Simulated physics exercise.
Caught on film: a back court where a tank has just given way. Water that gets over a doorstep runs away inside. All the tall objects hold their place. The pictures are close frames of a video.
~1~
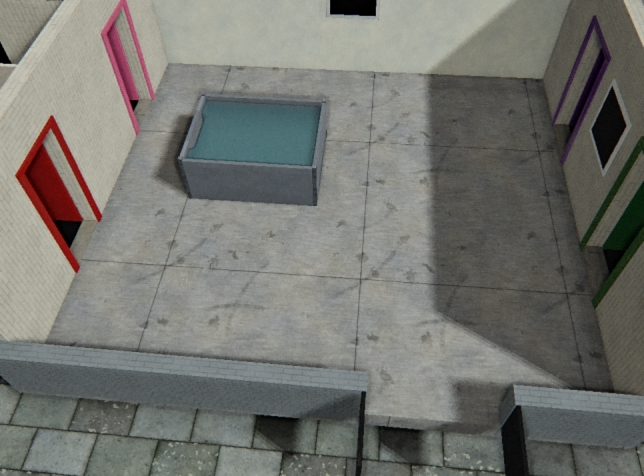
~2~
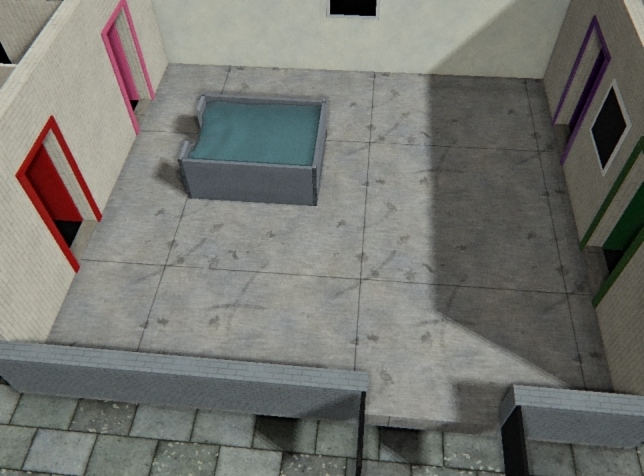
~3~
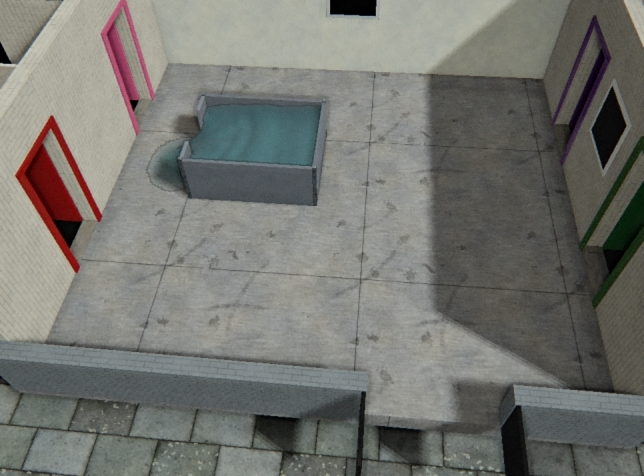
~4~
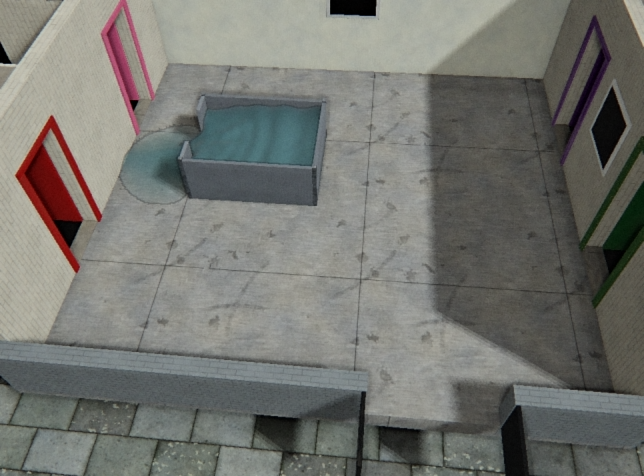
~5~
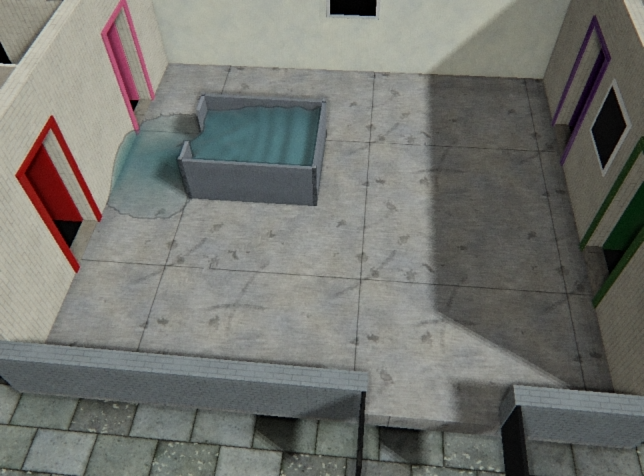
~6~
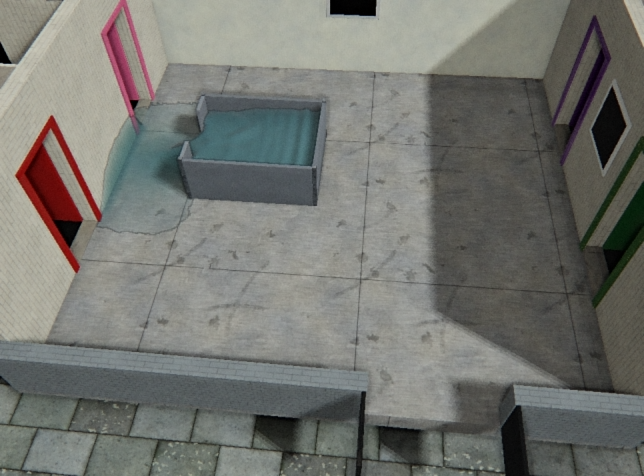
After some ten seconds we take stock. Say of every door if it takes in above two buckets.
The green door stays under that; the red door takes more than that; the pink door takes more than that; the purple door stays under that.
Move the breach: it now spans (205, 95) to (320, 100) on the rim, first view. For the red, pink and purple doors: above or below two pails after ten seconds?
My reading: The red door holds, the pink door is over, the purple door is over.
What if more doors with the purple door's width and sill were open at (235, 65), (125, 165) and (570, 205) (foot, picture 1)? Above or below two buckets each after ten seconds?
One after the other: Is under, lets more in, is under.
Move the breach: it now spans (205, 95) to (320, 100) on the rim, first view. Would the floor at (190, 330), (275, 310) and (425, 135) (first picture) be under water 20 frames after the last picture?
In that order: Dry, clear, awash.
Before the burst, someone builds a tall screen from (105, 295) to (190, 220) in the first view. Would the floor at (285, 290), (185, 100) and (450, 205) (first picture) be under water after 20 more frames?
In turn: Free of water, flooded, clear.
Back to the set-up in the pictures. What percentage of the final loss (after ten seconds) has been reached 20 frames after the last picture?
About 55 per cent.
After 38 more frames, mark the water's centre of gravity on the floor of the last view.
Close to (248, 191).
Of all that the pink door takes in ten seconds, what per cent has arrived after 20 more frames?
Close to 60 %.
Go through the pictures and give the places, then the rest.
The first frame shows the water tank at (256, 133) is whole and still.
In the second frame, water pours out at (201, 153) and has run to a hidden place.
In the third frame, water pours out at (201, 153) and has run to (152, 171).
In the fourth frame, the front is at (121, 172), out from the gap at (201, 153).
In the fifth frame, water pours out at (201, 153) and has run to (109, 200).
In the sixth frame, the front is at (134, 112), out from the gap at (201, 153).
A moment on, water covers 10 % of the floor; the green door not reached, the red door under two buckets in, the pink door over two buckets in, the purple door not reached.
Next, water covers 20 % of the floor; the green door not reached, the red door over two buckets in, the pink door far over two buckets in, the purple door not reached.
Then, water covers 35 % of the floor; the green door not reached, the red door over two buckets in, the pink door far over two buckets in, the purple door not reached.
Later, water covers 70 % of the floor; the green door not reached, the red door over two buckets in, the pink door far over two buckets in, the purple door not reached.
In the end, water covers 95 % of the floor; the green door wet at the sill, nothing in, the red door over two buckets in, the pink door far over two buckets in, the purple door wet at the sill, nothing in.
